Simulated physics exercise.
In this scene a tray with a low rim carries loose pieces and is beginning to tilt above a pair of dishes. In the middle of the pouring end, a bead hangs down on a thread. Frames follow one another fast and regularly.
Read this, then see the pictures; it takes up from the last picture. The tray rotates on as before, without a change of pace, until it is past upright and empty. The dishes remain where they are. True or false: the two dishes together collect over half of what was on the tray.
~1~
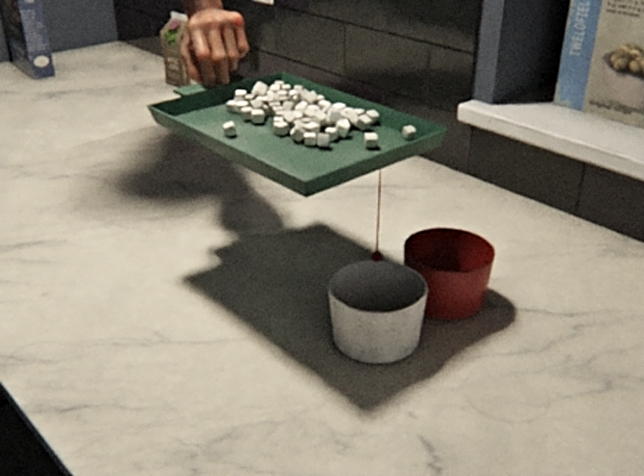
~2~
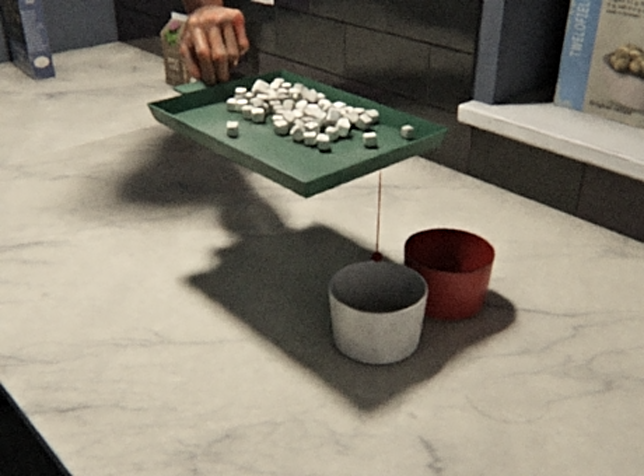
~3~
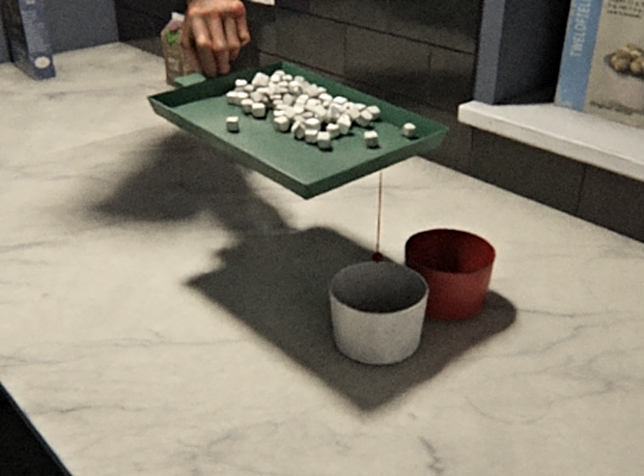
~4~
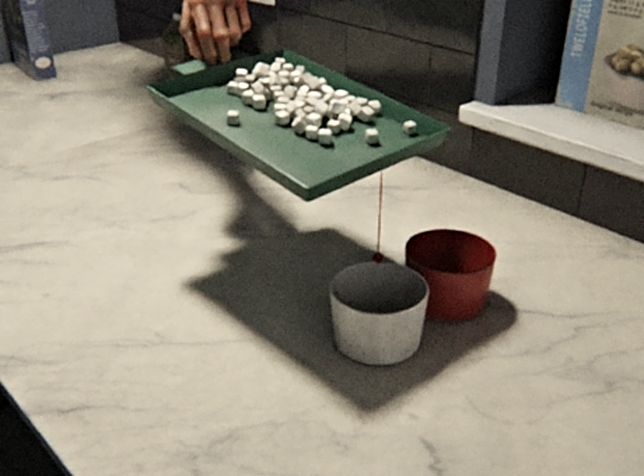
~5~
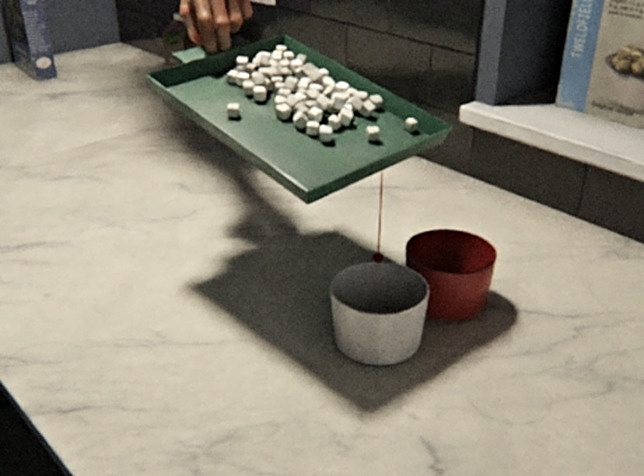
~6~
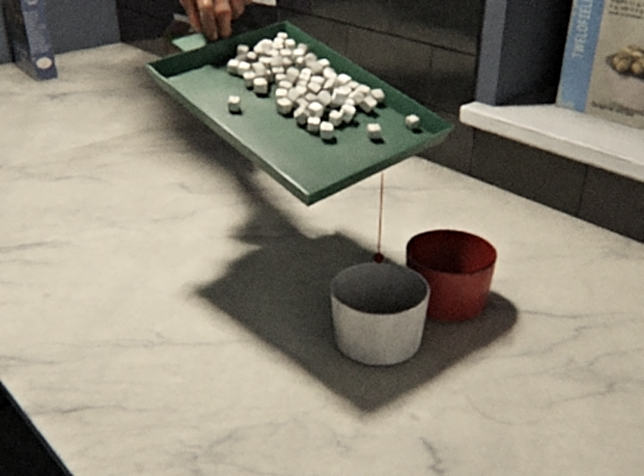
False, they collect less than half.
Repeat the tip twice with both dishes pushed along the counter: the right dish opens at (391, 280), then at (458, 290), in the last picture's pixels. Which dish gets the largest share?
The left of the pair the first time, the left of the pair the second.
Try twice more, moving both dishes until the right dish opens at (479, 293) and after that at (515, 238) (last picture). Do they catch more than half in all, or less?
Short of half and then Short of half.
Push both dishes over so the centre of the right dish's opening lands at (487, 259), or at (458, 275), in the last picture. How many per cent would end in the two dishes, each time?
Roughly 30% first, roughly 60% second.
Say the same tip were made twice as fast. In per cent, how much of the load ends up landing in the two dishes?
Roughly 20 percent, give or take.
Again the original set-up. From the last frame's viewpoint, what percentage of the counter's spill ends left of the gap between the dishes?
Around 60 percent of the pieces.
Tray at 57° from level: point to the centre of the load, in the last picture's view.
Mark it at roughly (345, 144) in the final frame.
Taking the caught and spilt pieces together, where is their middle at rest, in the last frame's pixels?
Centre at rest: Close to (382, 361).
Soon, tray tipped steeply; nearly all on the tray; a stray few in the left dish; a stray few outside both; a small part in the air.
A while on, tray tipped right over; most on the tray; a small part outside both; a small part in the air.
Towards the end, tray tipped past a quarter turn; about a third in the left dish; about two thirds outside both.
Finally, tray tipped past a quarter turn; about a third in the left dish; none in the right dish; about two thirds outside both.
